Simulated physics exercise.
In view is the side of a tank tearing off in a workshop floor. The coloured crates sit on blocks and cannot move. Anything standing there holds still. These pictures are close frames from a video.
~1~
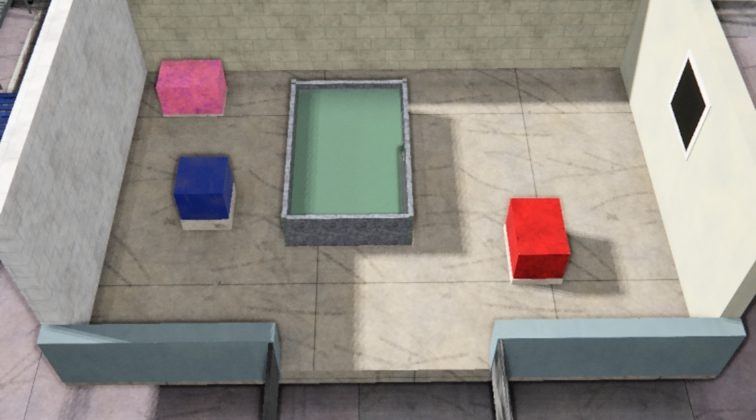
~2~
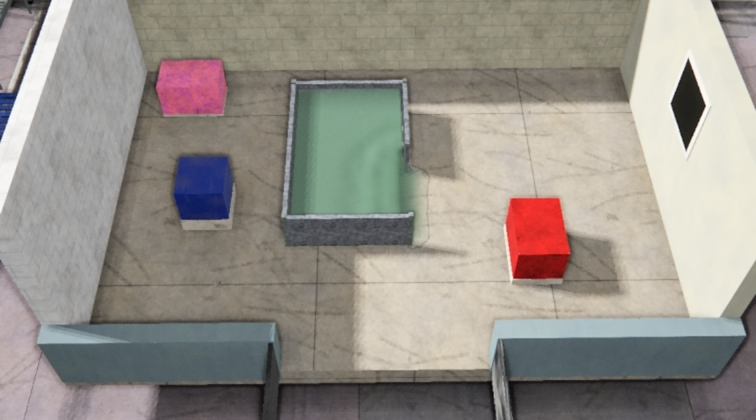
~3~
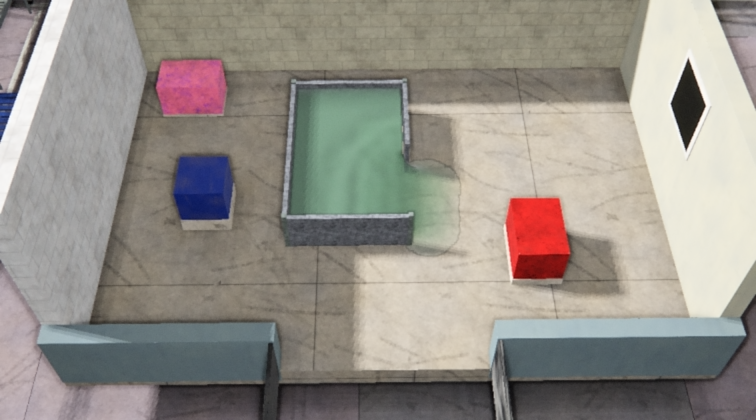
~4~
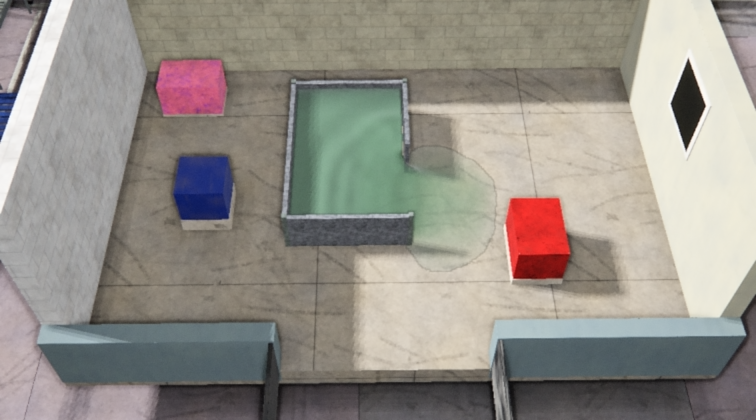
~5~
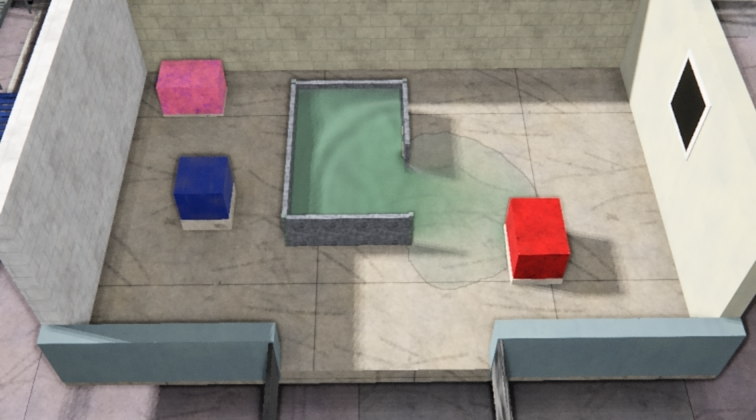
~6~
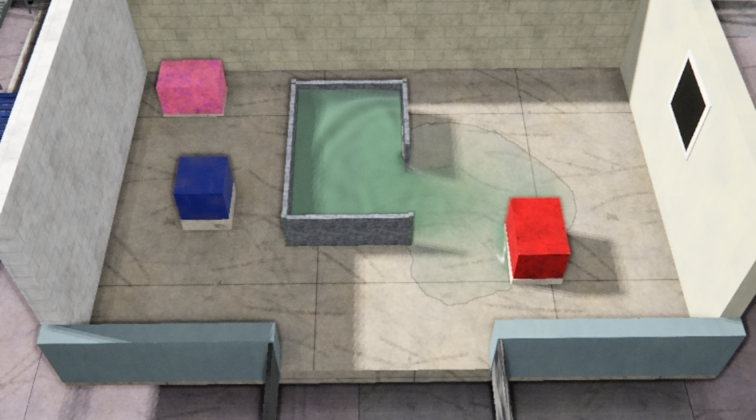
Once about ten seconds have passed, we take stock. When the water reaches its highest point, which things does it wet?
At the peak: The blue crate stays dry; the pink crate gets wet; the red crate gets wet.
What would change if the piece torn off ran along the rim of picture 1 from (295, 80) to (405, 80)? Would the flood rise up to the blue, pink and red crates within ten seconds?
Then the blue crate is untouched, the pink crate gets flooded and the red crate is untouched.
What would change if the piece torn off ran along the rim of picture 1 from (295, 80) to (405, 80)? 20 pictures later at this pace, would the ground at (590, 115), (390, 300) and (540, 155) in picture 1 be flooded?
Order as asked: Swamped, untouched, swamped.
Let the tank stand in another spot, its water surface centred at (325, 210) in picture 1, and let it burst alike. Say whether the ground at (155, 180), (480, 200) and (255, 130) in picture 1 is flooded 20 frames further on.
Untouched, submerged, untouched.
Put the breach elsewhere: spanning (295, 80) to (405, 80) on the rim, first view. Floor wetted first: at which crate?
First: The one in pink.
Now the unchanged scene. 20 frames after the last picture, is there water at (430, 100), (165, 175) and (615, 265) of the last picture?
First spared, second spared, third inundated.
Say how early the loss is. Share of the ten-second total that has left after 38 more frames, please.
I'd estimate close to 60 per cent.
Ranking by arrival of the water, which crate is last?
Should be the blue-painted one.
A moment on, water covers 25 % of the floor; the blue crate not reached, the pink crate not reached, the red crate water round its plinth.
Next, water covers 35 % of the floor; the blue crate not reached, the pink crate not reached, the red crate water round its plinth.
Then, water covers 40 % of the floor; the blue crate not reached, the pink crate not reached, the red crate water round its plinth.
Later, water covers 60 % of the floor; the blue crate not reached, the pink crate not reached, the red crate water round its plinth.
In the end, water covers 75 % of the floor; the blue crate stayed above the water, the pink crate was topped, the red crate was topped.
